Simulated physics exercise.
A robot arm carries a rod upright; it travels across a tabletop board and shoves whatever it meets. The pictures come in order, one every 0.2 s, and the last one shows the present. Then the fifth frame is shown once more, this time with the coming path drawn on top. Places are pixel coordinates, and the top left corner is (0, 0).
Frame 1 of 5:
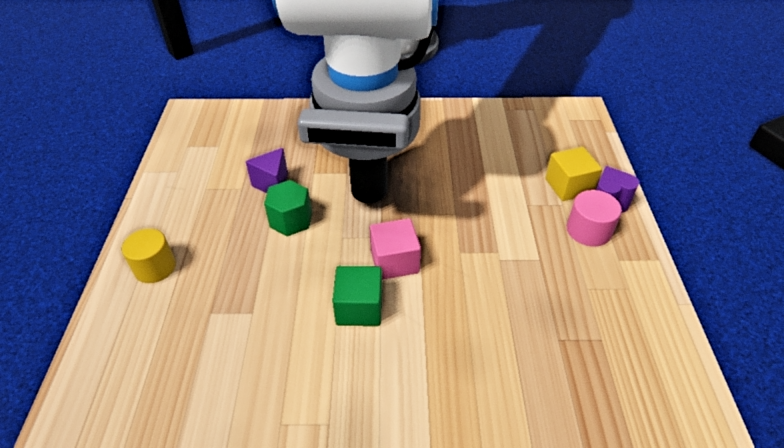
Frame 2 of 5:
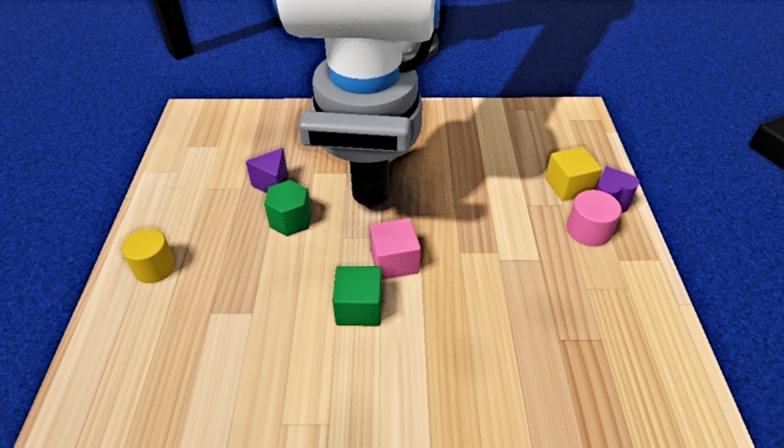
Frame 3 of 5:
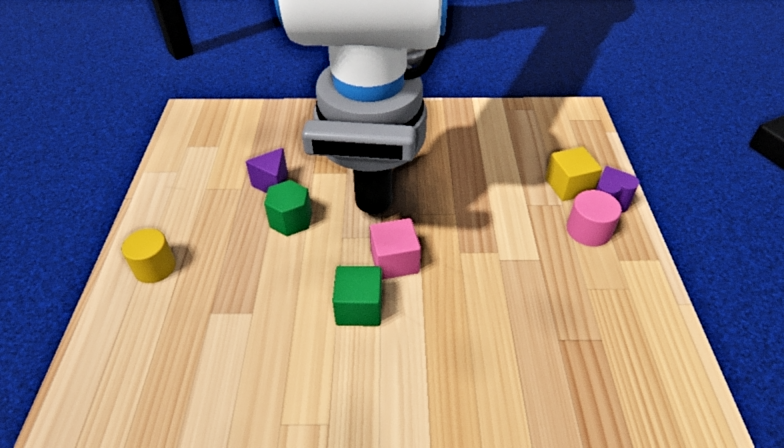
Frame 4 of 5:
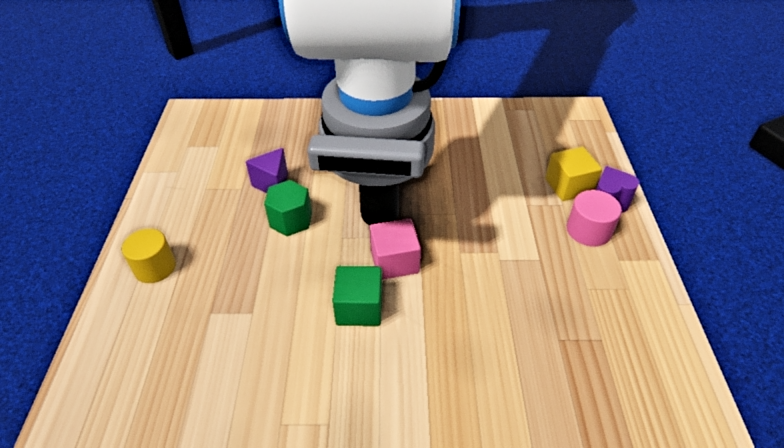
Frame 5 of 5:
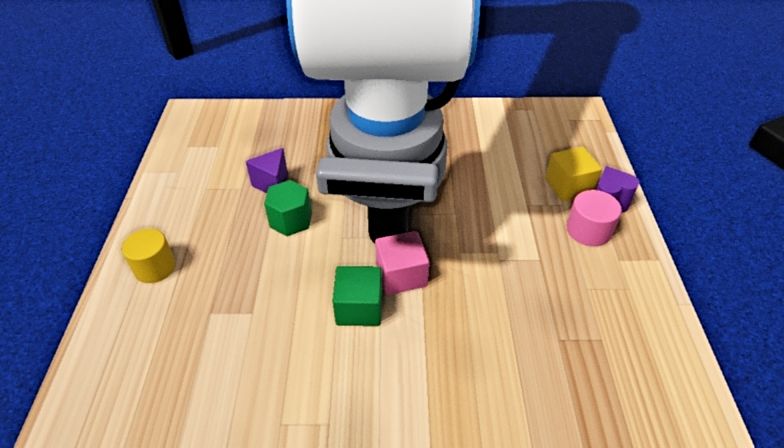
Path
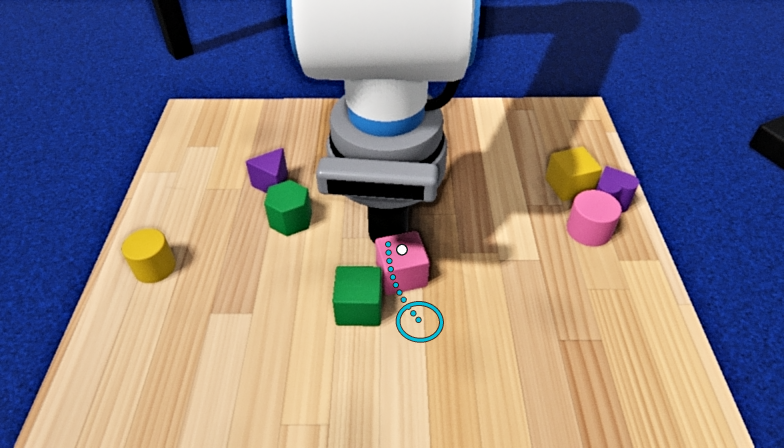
In the video, a robot arm with a black rod moves forward over a wooden table of colored blocks, drifting slightly right, and pushes the pink square block a short way toward the viewer beside the still green square block.
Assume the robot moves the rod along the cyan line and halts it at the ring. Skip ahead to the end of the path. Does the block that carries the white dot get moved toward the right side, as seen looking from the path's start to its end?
That would be a no.
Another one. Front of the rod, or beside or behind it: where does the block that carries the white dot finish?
When the path is over, you would find the block that carries the white dot still in front of the rod.
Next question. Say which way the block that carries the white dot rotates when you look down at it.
Watching from overhead, you'd notice the block that carries the white dot rotating counter-clockwise.
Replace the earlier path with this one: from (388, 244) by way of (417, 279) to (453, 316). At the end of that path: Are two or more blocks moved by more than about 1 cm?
No, that is not what happens.
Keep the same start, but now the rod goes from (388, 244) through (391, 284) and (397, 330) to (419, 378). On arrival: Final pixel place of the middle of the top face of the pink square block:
Its top face will be centred at roughly (463, 334).
Drawn move, from (388, 244) via (391, 270) and (401, 296), ending at (420, 321); the dot is on the pink square block.
What follows on the original path. Halfway along, rod (395, 273); green square block (356, 287); pink square block (421, 288), turned 20° anticlockwise.
At the end, rod (420, 312); green square block (355, 293), turned 35° clockwise; pink square block (452, 330), turned 25° anticlockwise.
